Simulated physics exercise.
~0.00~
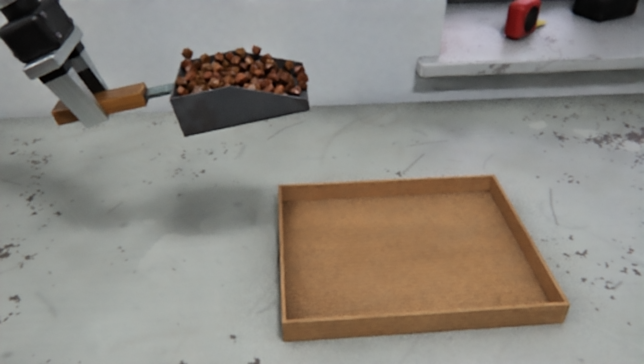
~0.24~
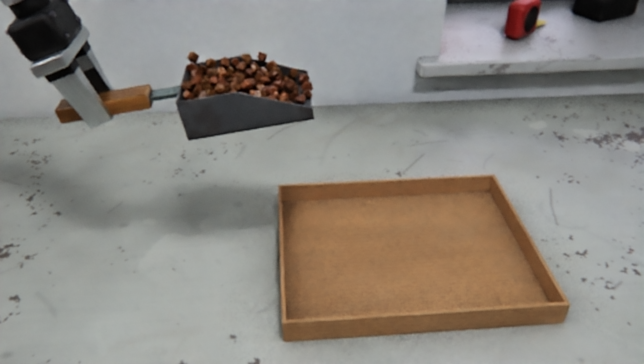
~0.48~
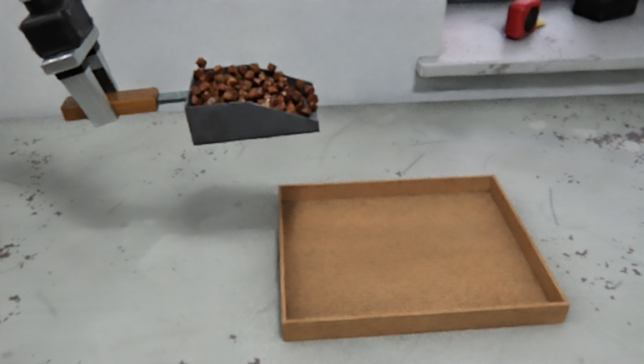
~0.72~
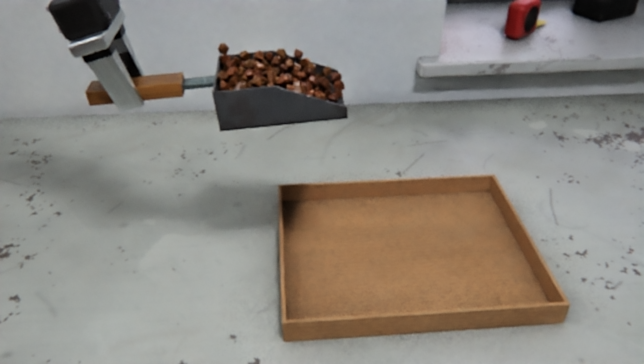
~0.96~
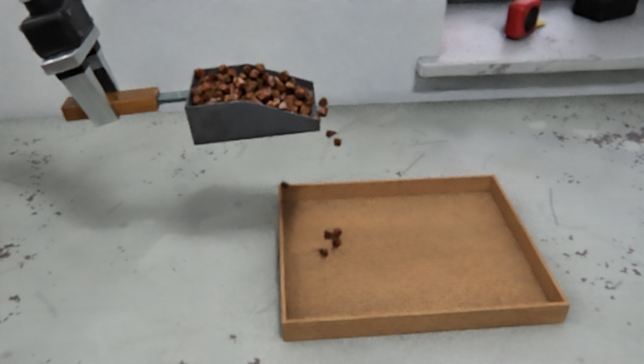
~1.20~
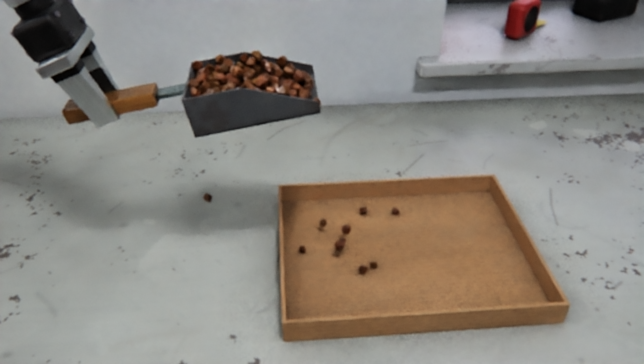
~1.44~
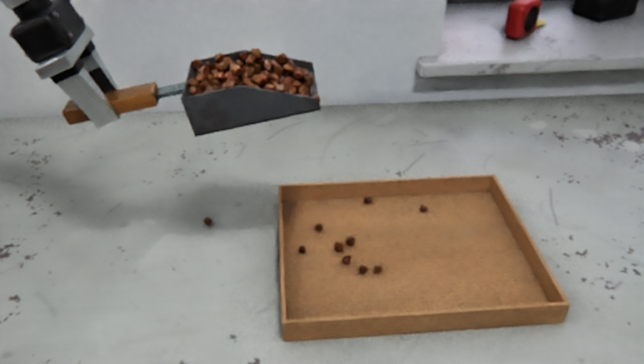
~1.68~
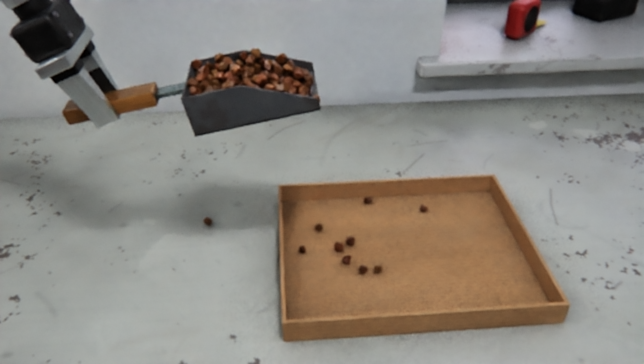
On a pale grey, speckled tabletop against a light wall, seen from slightly above, a robot arm at the upper left grips the wooden handle of a dark grey scoop heaped with reddish-brown pellets. An empty, shallow brown tray lies to the lower right, and a red object rests on a ledge behind. The arm carries the scoop a short way right, dipping slightly and then rising. It draws back left, and a few pellets spill off the front, scattering in the tray. The scoop tips slightly backward and stops, still nearly full, with one stray pellet on the tabletop left of the tray.
